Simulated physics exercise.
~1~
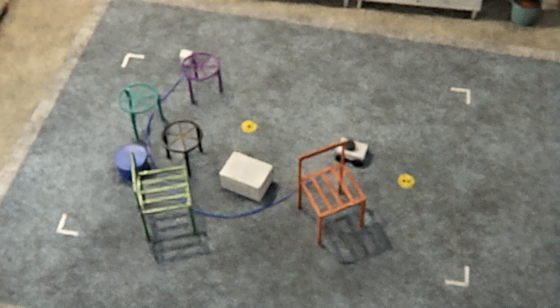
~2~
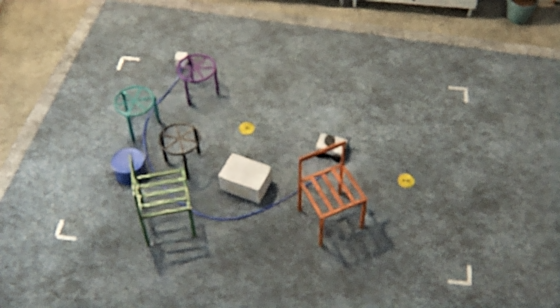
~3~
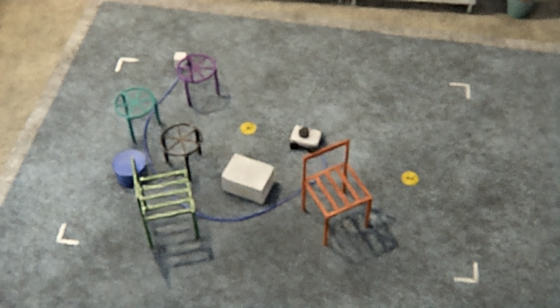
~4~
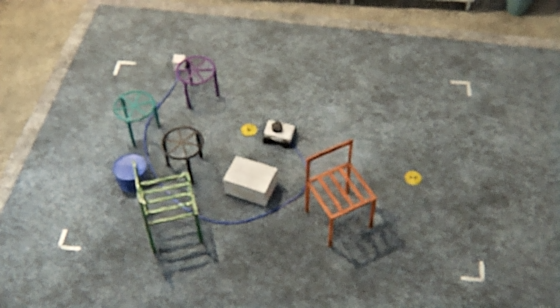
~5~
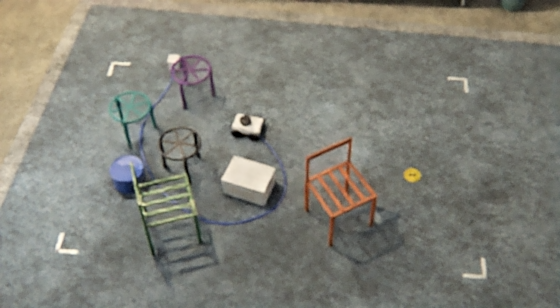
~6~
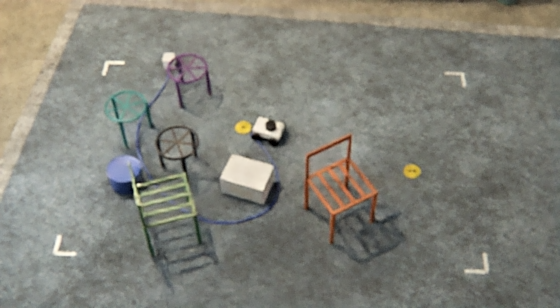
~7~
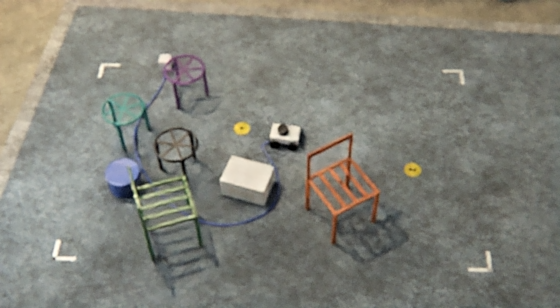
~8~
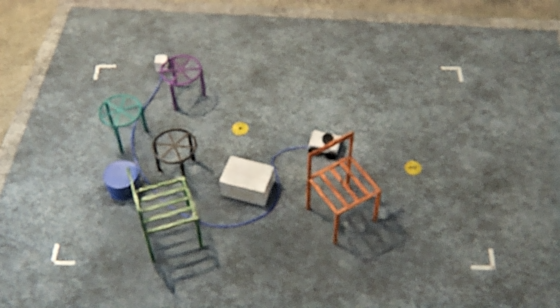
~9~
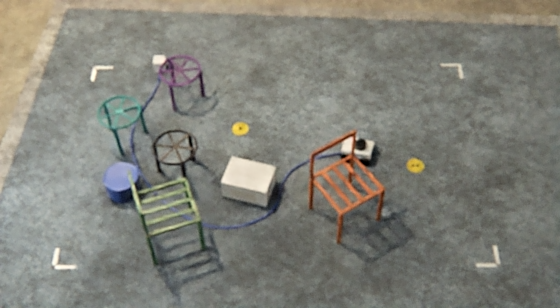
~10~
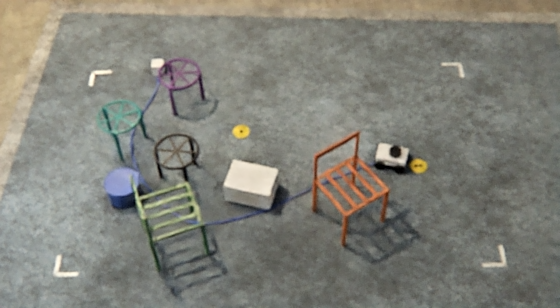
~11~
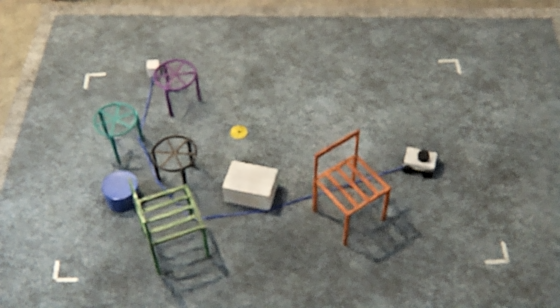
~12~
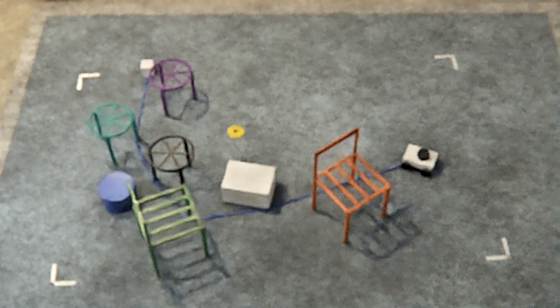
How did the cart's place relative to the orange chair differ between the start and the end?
At the start the cart was close behind the orange chair's back. At the end it sat farther out to the right of the chair, over the yellow mark there.
A small white cart trailing a blue cord rolled left from behind the orange chair to one yellow mark, then turned back right past the chair and stopped over the other mark, while the chairs, stools, bucket and box stayed put.
